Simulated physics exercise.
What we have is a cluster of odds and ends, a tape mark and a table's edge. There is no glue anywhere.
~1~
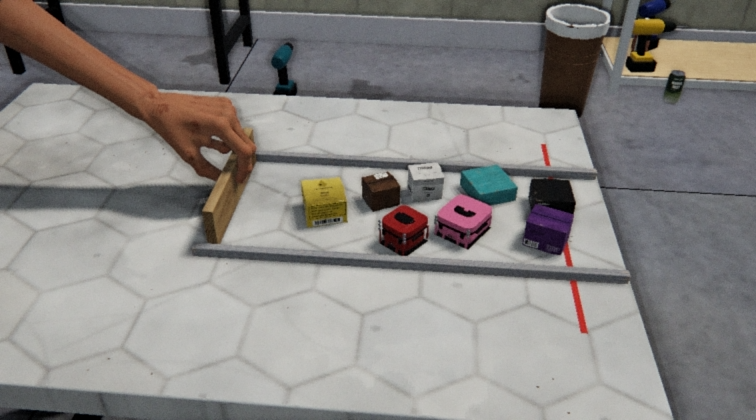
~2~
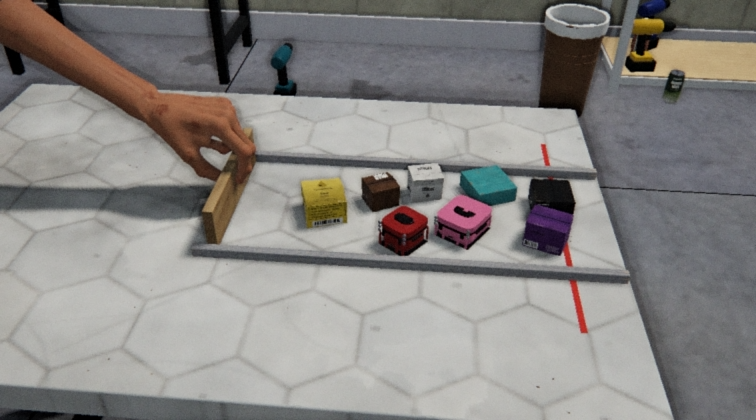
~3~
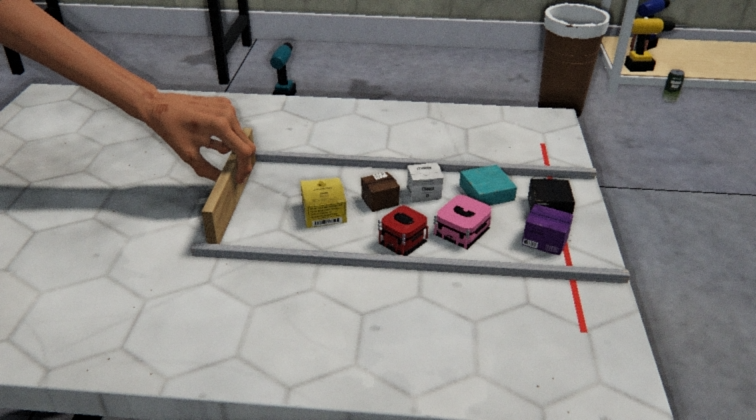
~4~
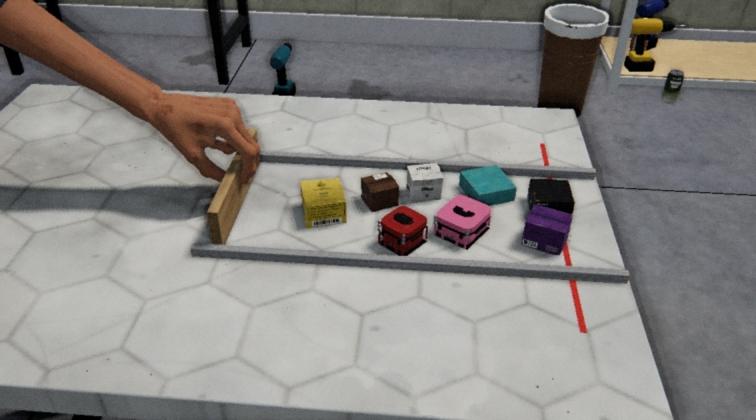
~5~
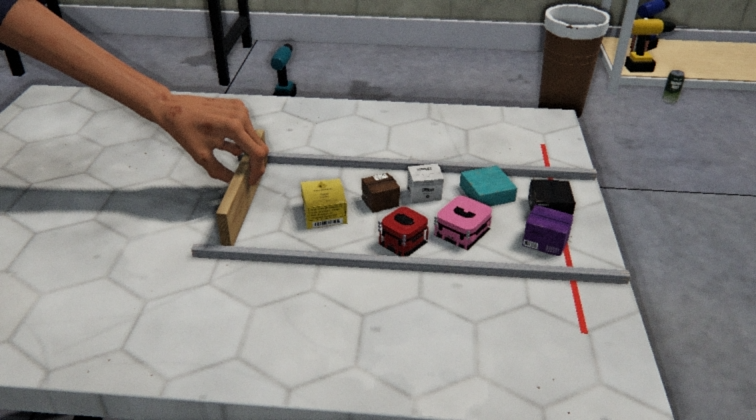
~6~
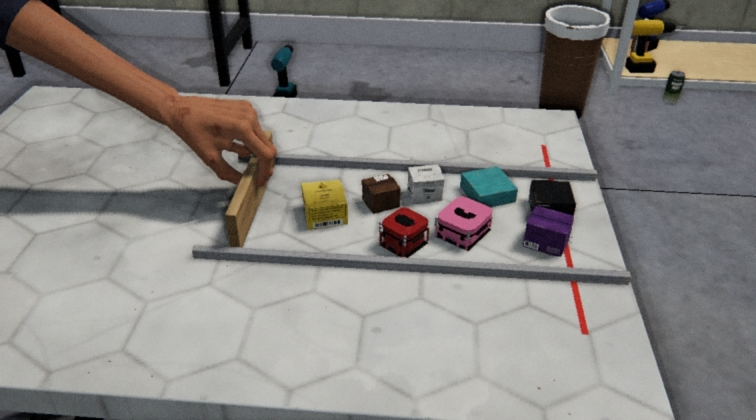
At first, a hand holds a wooden board upright at the left end of a railed lane on a tiled table, with small colourful boxes and cases clustered to its right. The hand stays nearly still, then slides the board slightly right towards the yellow box, while the clustered objects remain in place.
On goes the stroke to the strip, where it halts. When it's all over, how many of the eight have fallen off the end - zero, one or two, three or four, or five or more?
Three or four have fallen off.
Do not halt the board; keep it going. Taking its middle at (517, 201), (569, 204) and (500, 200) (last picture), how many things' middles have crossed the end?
Respectively, 2, 4 and 0.
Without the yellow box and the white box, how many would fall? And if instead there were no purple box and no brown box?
The number fallen is 2, and in the other try 3.
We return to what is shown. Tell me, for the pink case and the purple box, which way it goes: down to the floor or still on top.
Result - pink case fallen, purple box fallen.
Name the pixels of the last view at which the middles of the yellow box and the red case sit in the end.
About (586, 224), and the other about (591, 253).
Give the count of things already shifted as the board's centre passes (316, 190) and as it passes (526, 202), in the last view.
One spot: 1. Other spot: 8.
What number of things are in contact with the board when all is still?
It adds up to 4.
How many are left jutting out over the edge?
1 is the number.
Soon after, none off yet; black box at rest near (552, 201); purple box at rest near (548, 231); turquoise block at rest near (488, 188).
Then, none off yet; black box at rest near (552, 201); purple box at rest near (548, 231); turquoise block at rest near (490, 187).
Further on, none off yet; black box moved about its own width near (609, 202); purple box moved well along near (623, 232); turquoise block moved well along near (560, 191).
At rest, the number that fall off is three or four; fallen, pink case, purple box and black box.
